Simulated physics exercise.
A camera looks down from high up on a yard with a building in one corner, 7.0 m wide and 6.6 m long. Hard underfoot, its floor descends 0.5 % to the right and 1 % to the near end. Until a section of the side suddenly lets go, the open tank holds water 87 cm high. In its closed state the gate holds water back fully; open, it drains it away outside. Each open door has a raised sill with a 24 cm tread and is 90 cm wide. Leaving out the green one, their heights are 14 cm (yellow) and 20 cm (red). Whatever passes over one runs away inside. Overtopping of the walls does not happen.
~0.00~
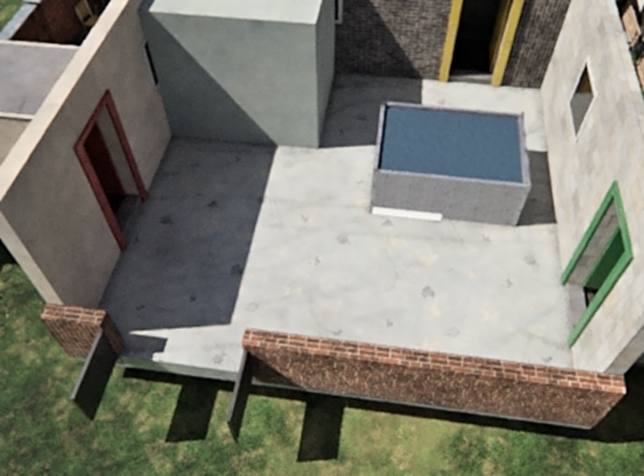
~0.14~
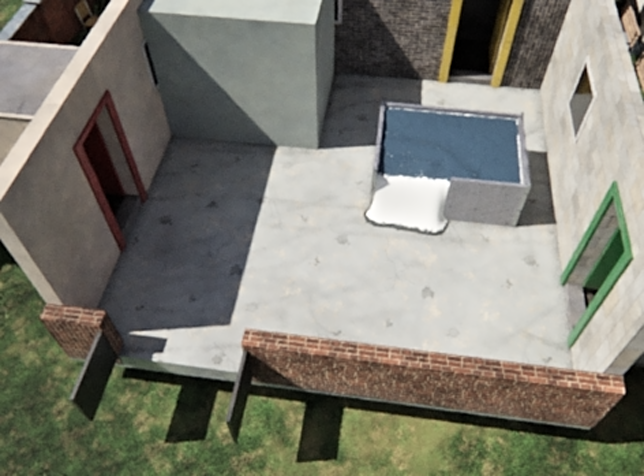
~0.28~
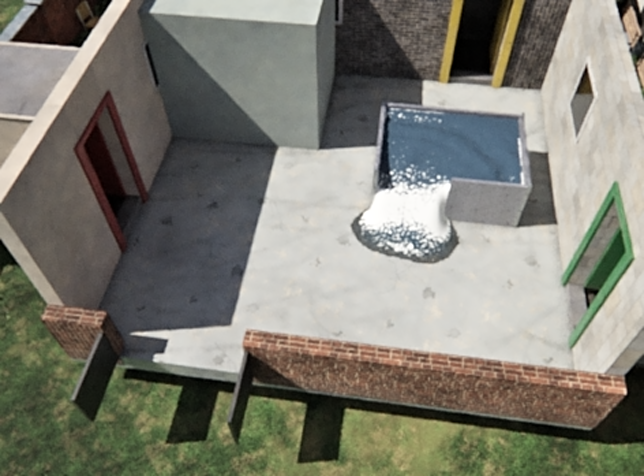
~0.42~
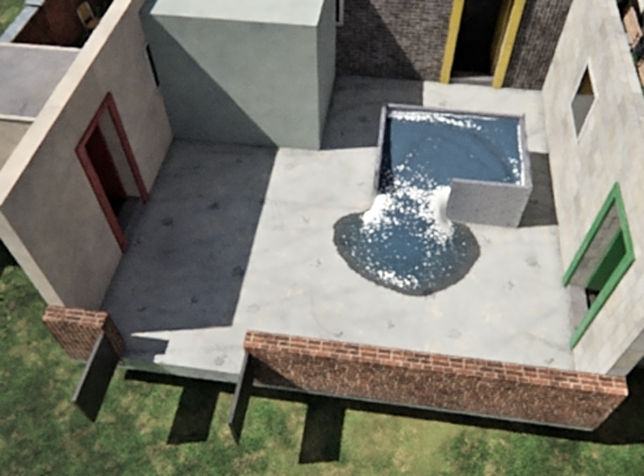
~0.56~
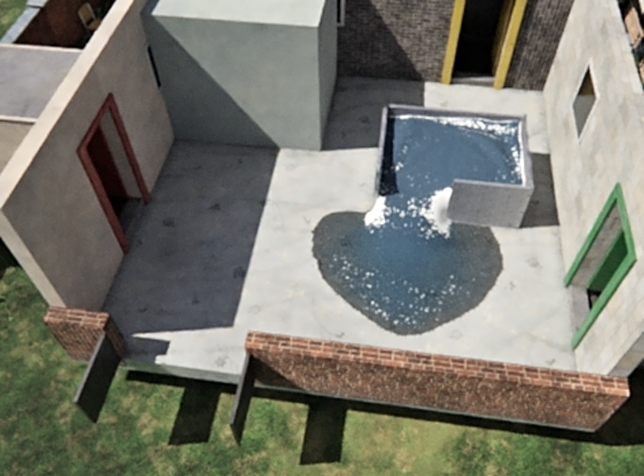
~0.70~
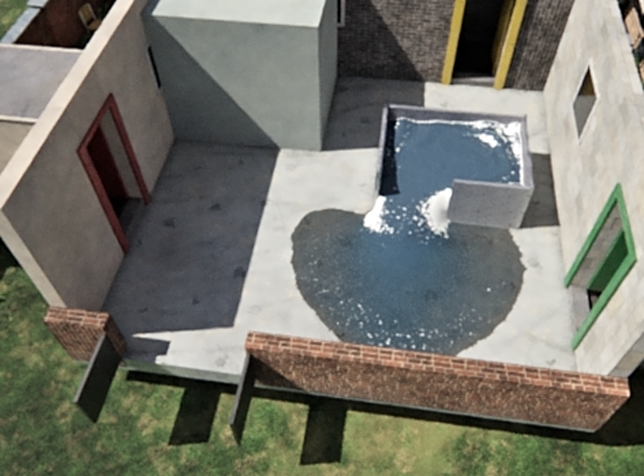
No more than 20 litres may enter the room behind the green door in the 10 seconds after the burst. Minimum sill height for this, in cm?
At least 11.5 cm or so.
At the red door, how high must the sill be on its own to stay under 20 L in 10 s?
For the red door, about 6.0 cm.
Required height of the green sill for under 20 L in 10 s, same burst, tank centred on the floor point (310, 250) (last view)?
10.5 cm, give or take.
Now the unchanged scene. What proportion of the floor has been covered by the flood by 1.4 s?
Some 35 per cent is wet.
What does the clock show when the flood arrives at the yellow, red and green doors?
Front log: Yellow = 5.5 s, red = 3.2 s, green = 1.1 s.
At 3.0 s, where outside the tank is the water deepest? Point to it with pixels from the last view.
At about pixel (571, 402).
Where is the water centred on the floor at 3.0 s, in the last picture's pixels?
I'd say around (401, 263).
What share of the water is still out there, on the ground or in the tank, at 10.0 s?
I'd estimate some 78 in a hundred.
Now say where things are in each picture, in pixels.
The open tank at (451, 145) is whole and still, 87 cm deep; the green door at (591, 273) is dry, in the first picture.
The front is at (424, 231), 0.3 m from the gap at (409, 199); 0.3 m2 of floor is wet, 87 cm left at the back, in the second picture.
The gap is at (410, 202), the front 0.9 m out at (404, 255); the back of the open tank holds 85 cm, in the third picture.
The front is at (410, 292), 1.5 m from the gap at (410, 204); 2.6 m2 of floor is wet, 78 cm left at the back, in the fourth picture.
The gap is at (412, 205), the front 2.2 m out at (397, 329); the back of the open tank holds 73 cm, in the fifth picture.
Water pours out at (412, 205) and has run 2.9 m, to a hidden place; about 5 cm deep outside, 74 cm at the back; 0.9 m in a straight line remain to the green door at (594, 276), in the sixth picture.
After 1.4 s water covers 35 % of the floor, deepest (46 cm) near (399, 219); 6 cm at the green door, 0 litres in over its 11 cm sill.
After 3.0 s water covers 45 % of the floor, deepest (36 cm) near (571, 402); 14 cm at the green door, 3 litres in over its 11 cm sill.
After 10.0 s water covers 100 % of the floor, deepest (12 cm) near (346, 372); 7 cm at the green door, 24 litres in over its 11 cm sill.
At the green door as built, the water arrived by 1.2 s and peaked near 15 cm at 3.6 s.
Run again over the same 10 s with other heights there, 33 litres in over 10 cm, 12 litres over 13 cm. The limit of 20 litres is kept from about 11.5 cm up.
